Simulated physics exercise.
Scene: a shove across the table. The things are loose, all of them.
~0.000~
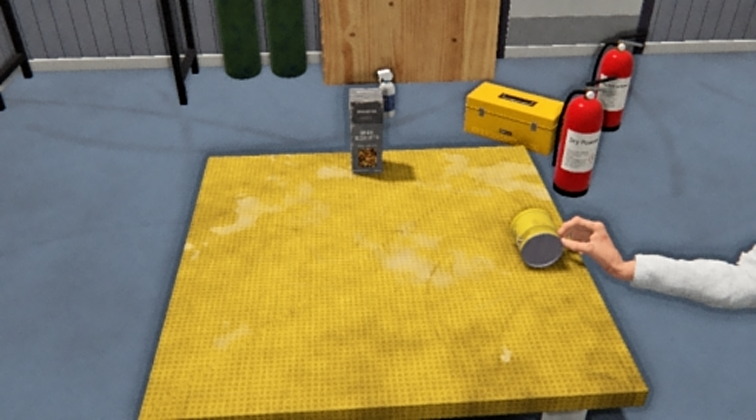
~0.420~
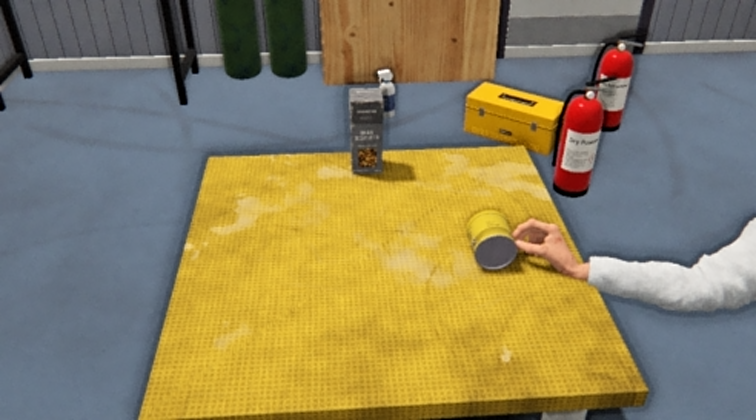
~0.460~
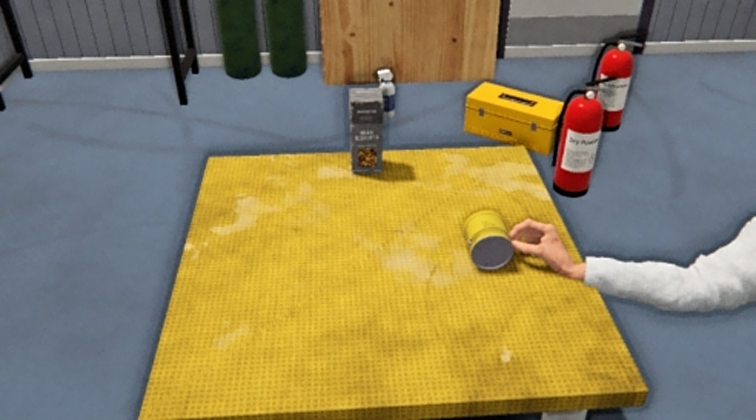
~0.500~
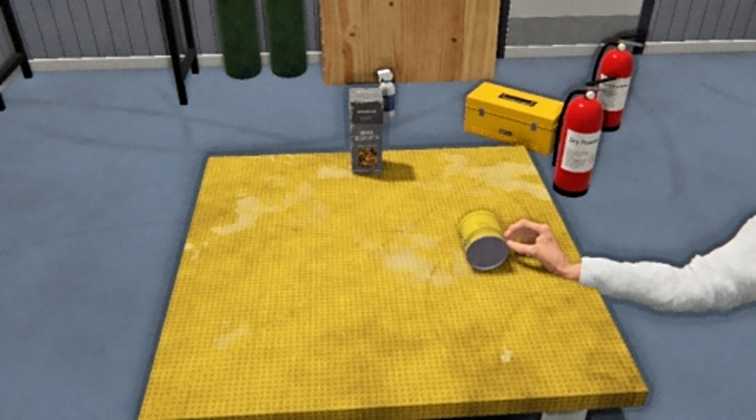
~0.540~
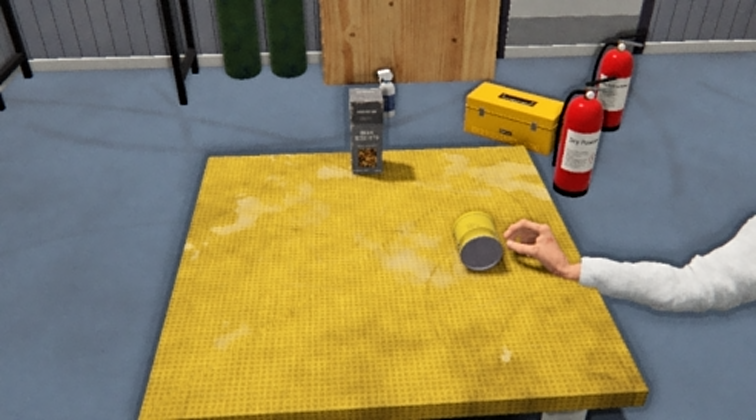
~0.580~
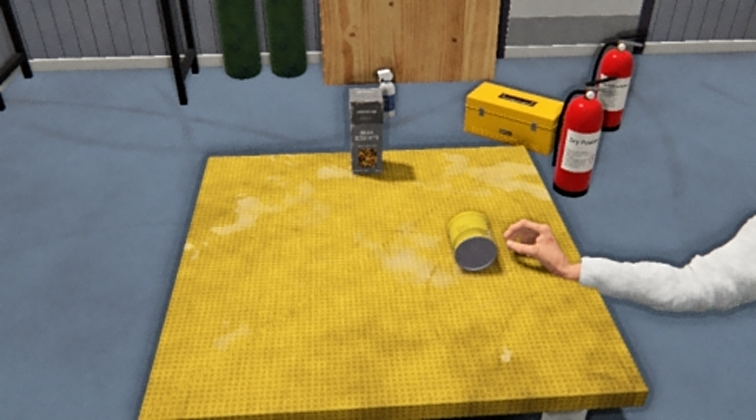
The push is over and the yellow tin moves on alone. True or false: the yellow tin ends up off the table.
False.
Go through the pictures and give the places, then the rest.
Under the hand; yellow tin (537, 238), in the first picture.
Under the hand; yellow tin (491, 240), in the second picture.
Under the hand; yellow tin (488, 240), in the third picture.
Yellow tin (483, 240), in the fourth picture.
Yellow tin (478, 241), in the fifth picture.
Yellow tin (472, 241) rolled a little, in the sixth picture.
After 0.78 s, yellow tin rolled about its own width near (448, 242).
After 1.18 s, yellow tin rolled well along near (413, 244).
At rest (2.0 s), moved from the start, yellow tin. Seen from the same camera at the end, yellow tin near (396, 245).
